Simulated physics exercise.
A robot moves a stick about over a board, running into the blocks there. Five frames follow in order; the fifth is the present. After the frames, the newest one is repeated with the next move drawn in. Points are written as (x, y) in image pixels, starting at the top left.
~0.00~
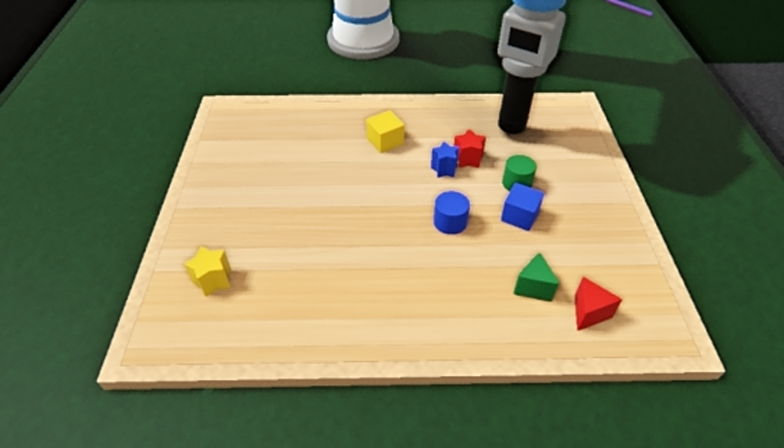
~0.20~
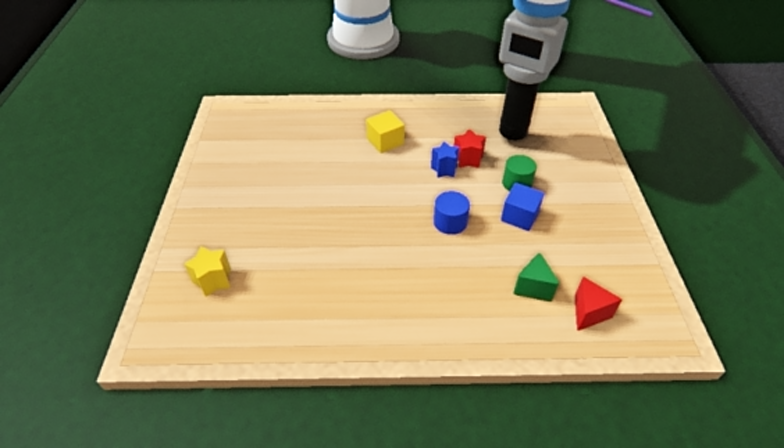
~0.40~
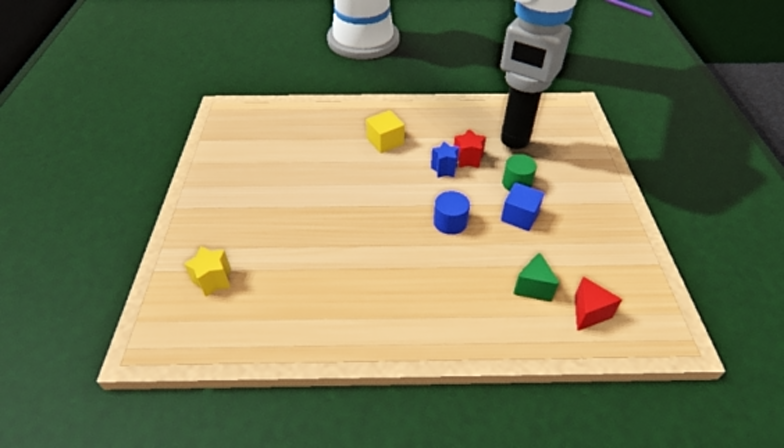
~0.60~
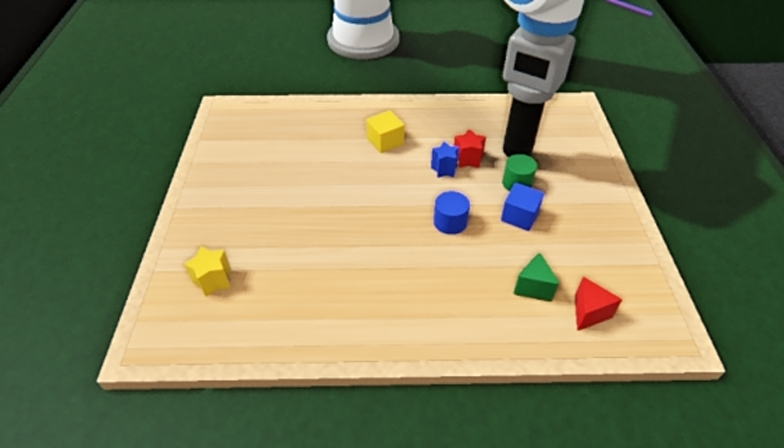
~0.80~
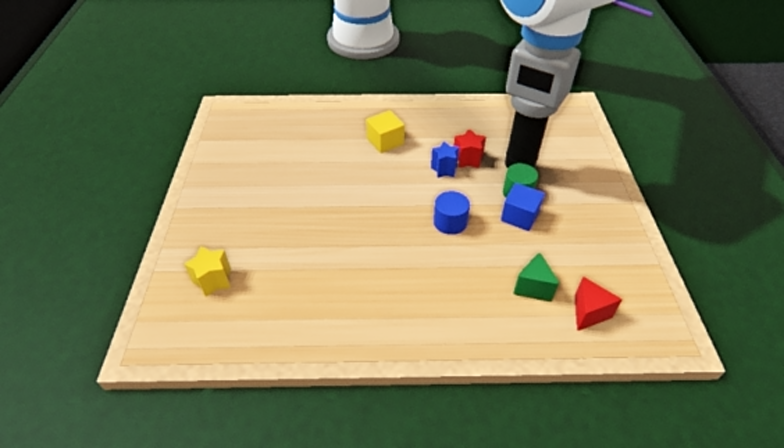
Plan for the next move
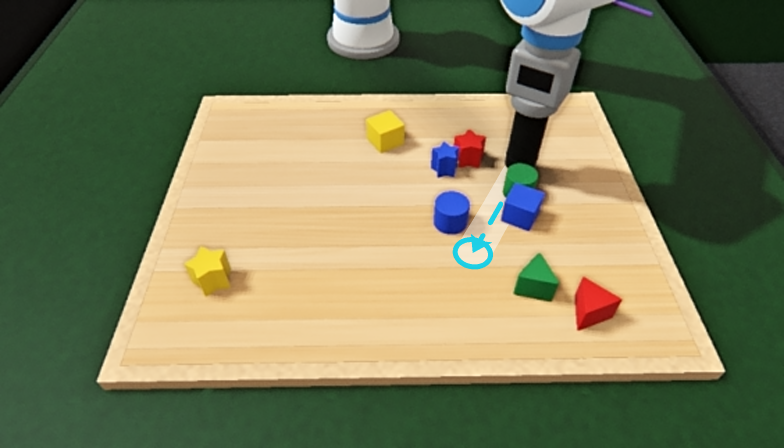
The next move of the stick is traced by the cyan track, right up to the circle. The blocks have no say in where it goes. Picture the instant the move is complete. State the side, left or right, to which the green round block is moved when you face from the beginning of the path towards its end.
Heads left.
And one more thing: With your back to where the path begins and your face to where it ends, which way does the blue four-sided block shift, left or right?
It heads left.
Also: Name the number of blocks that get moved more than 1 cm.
My answer is two.
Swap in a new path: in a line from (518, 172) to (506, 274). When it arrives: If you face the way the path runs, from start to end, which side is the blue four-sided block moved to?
It shifts to the left.
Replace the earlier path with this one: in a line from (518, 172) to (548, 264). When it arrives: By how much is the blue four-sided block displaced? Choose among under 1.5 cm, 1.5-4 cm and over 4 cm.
The blue four-sided block moves over 4 cm.
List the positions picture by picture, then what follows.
The first picture shows stick's lower end at (512, 126); blue round block at (453, 202); green round block at (522, 164); blue four-sided block at (525, 197); green triangle at (539, 270).
The second picture shows stick at (513, 132); blocks still.
The third picture shows stick at (515, 141); blocks still.
The fourth picture shows stick at (517, 151); blocks still.
The fifth picture shows stick at (520, 165); blue round block at (453, 202); green round block at (522, 173); blue four-sided block at (525, 197); green triangle at (539, 270).
Drawn move, from (518, 172) directly to (473, 253).
On the path given first. One third of the way, stick at (506, 190); green round block at (509, 200); blue four-sided block at (527, 223), turned 60° anticlockwise.
Two thirds of the way, stick at (491, 217); green round block at (500, 230); blue four-sided block at (535, 238), turned 90° anticlockwise; green triangle at (542, 272), turned 15° clockwise.
At the end, stick at (474, 246); blue round block still; green round block at (499, 258); blue four-sided block at (536, 239), turned 95° anticlockwise; green triangle at (542, 272), turned 15° clockwise.
